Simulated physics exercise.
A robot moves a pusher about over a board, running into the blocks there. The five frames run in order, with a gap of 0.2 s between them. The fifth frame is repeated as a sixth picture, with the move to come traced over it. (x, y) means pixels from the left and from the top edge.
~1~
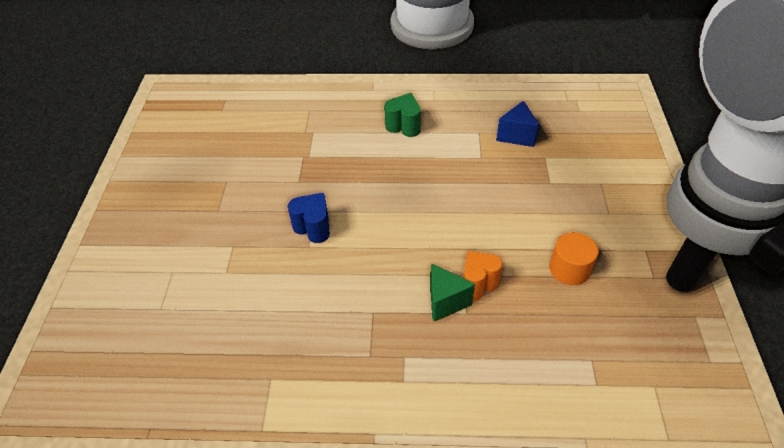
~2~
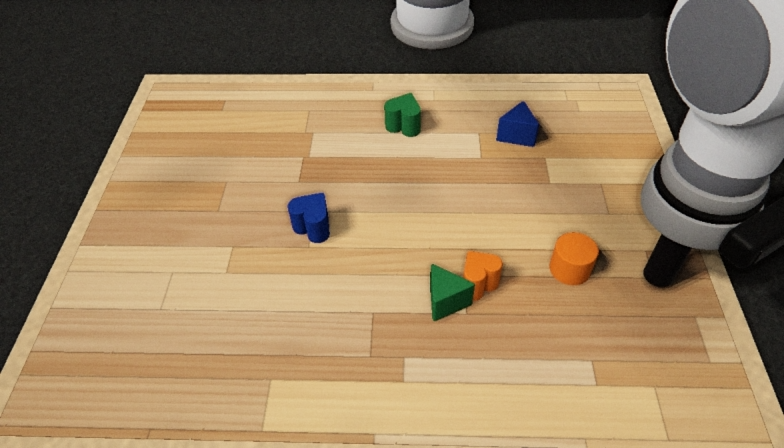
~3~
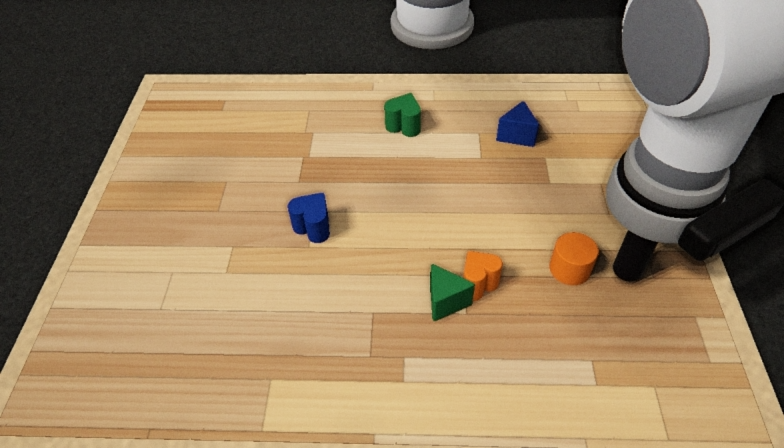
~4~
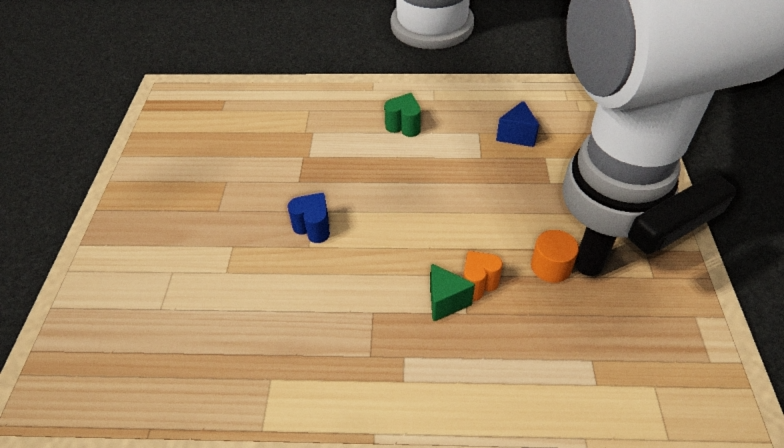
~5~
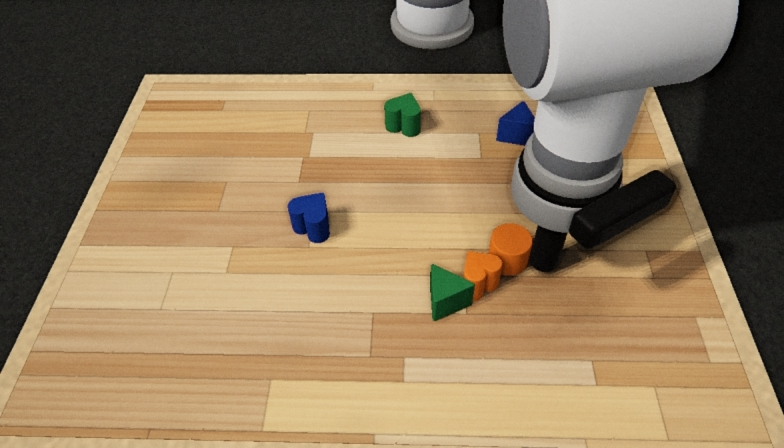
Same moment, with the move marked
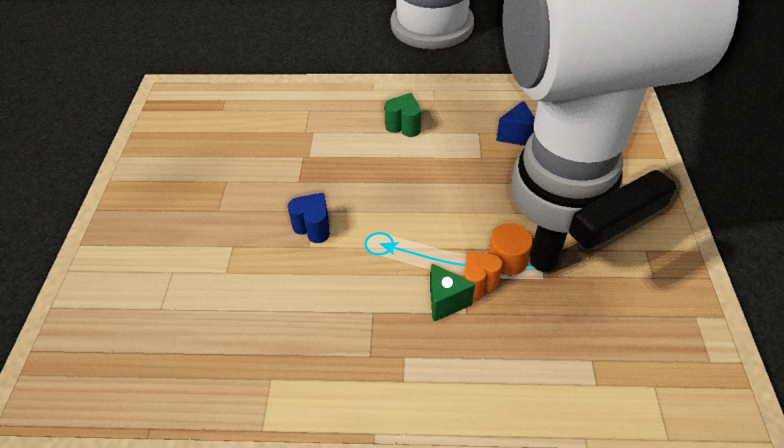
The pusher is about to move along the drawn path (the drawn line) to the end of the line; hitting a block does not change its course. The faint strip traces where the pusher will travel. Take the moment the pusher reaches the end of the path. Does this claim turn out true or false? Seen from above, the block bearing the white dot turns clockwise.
It is true.
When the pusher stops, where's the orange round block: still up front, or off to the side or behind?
At the end of the path, the pusher has already lost the orange round block, which lies beside or behind it.
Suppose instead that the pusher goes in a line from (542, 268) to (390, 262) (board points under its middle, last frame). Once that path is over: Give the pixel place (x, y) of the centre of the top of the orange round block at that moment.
At pixel (434, 215).
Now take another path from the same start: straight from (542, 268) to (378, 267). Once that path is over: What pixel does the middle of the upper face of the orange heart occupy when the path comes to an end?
In the picture, that point is around (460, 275).
Drawn move, from (542, 268) via (457, 264), ending at (379, 244); the dot is on the green three-sided block.
What follows on the original path. One third of the way, pusher (484, 261); green three-sided block (444, 287), turned 20° clockwise; orange heart (470, 270), turned 25° anticlockwise; orange round block (460, 226).
Two thirds of the way, pusher (429, 252); green three-sided block (442, 290), turned 20° clockwise; orange heart (462, 273), turned 50° anticlockwise; orange round block (430, 210).
At the end, pusher (379, 238); blue heart still; green three-sided block (442, 290), turned 20° clockwise; orange heart (462, 273), turned 50° anticlockwise; orange round block (426, 208).
